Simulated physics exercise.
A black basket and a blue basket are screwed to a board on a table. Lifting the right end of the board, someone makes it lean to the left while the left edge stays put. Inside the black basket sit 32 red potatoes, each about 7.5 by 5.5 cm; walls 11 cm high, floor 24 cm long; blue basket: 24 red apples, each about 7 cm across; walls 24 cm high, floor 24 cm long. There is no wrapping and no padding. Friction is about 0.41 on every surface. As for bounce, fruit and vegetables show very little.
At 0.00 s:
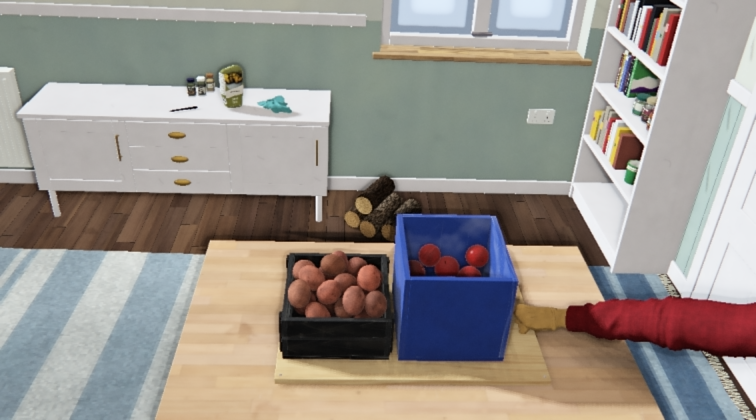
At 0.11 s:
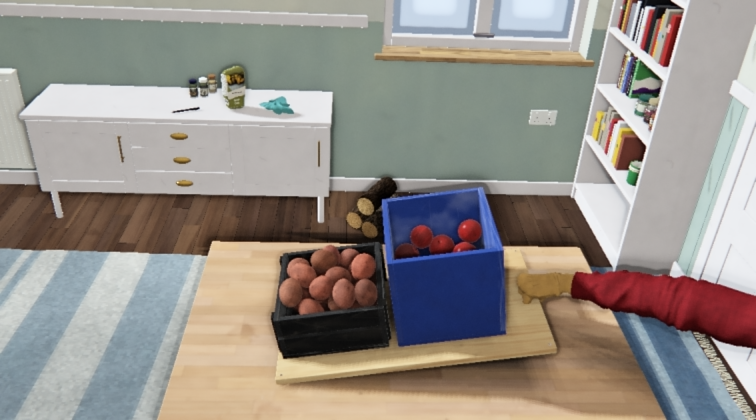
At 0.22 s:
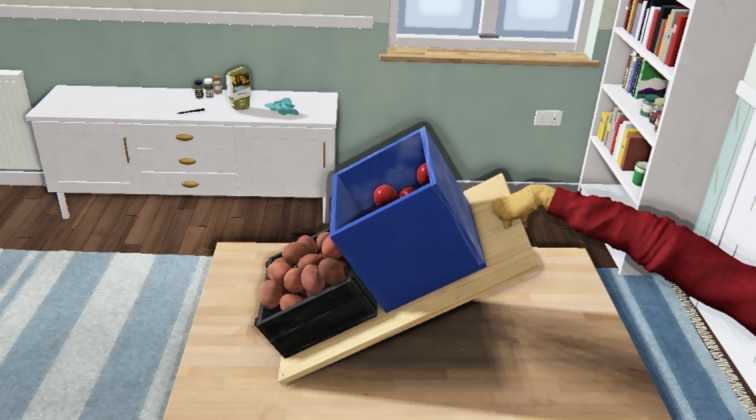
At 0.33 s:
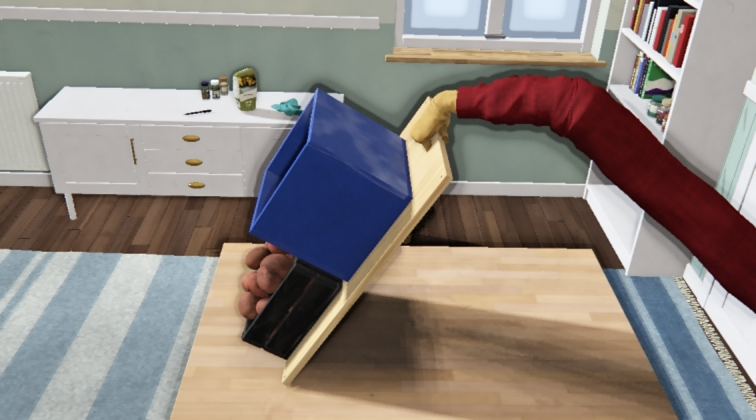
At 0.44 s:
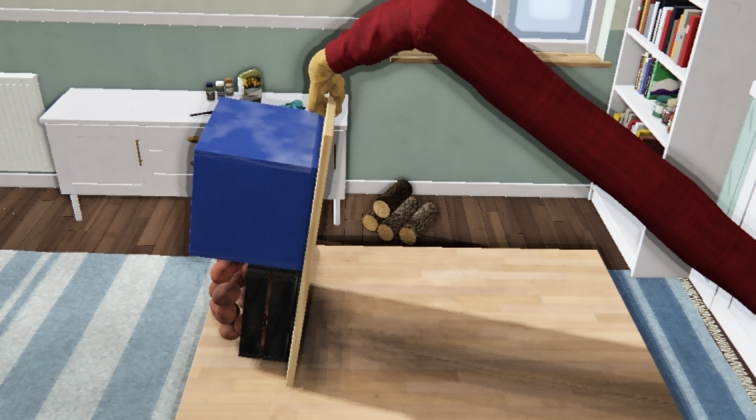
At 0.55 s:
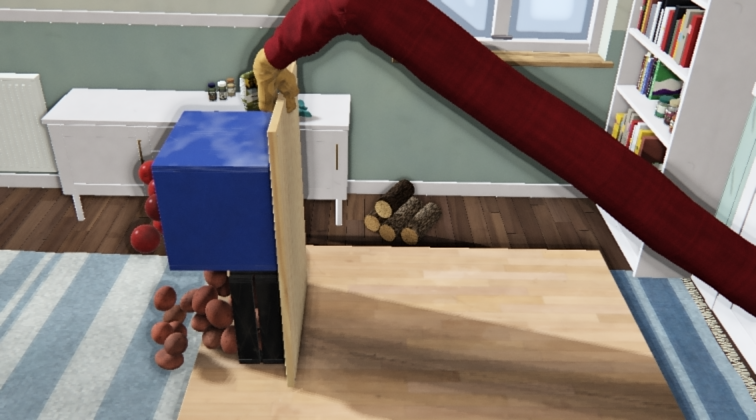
A blue basket of red apples and a black basket of red potatoes sit side by side on a board on a wooden table, seen from slightly above in a room with a white sideboard, logs and a bookcase. A red-sleeved arm lifts the board's right end until it stands upright, tilting both baskets leftward. Potatoes and apples emerge leftward as the camera pans slightly.
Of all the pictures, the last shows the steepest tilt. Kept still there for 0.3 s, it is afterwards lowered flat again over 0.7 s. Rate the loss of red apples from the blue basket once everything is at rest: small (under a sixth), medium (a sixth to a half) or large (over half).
Large.
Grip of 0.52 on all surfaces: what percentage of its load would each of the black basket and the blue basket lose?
Black basket 80, blue basket 100 per cent.
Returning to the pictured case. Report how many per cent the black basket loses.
The black basket comes in at 80 in a hundred.
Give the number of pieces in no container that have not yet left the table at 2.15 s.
Roughly 4 of them.
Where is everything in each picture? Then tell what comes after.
In the first picture (each is followed by its nearest rim corner in this view; the camera pans a little), blue basket, (411, 278); black basket, (287, 319); 0° from level; none out.
The second picture shows blue basket, (393, 262); black basket, (279, 319); 9° from level.
The third picture shows blue basket, (335, 233); black basket, (261, 322); 32° from level.
The fourth picture shows blue basket, (252, 227); black basket, (245, 335); 59° from level.
The fifth picture shows blue basket, (190, 249); black basket, (239, 351); 82° from level; 10 out.
The sixth picture shows blue basket, (170, 264); black basket, (239, 358); 91° from level; 20 out, the lowest potato at (175, 316).
After 0.81 s, tilt 91°; black basket 7 in, 25 out and blue basket 4 in, 20 out.
After 1.13 s, tilt 59°; black basket 5 in, 27 out and blue basket 0 in, 24 out.
After 1.58 s, tilt 0°; black basket 5 in, 27 out and blue basket 0 in, 24 out.
When it is over (at 2.15 s), black basket 5 in, 27 out and blue basket 0 in, 24 out. Asked share, 24 of 24, 100 per cent.
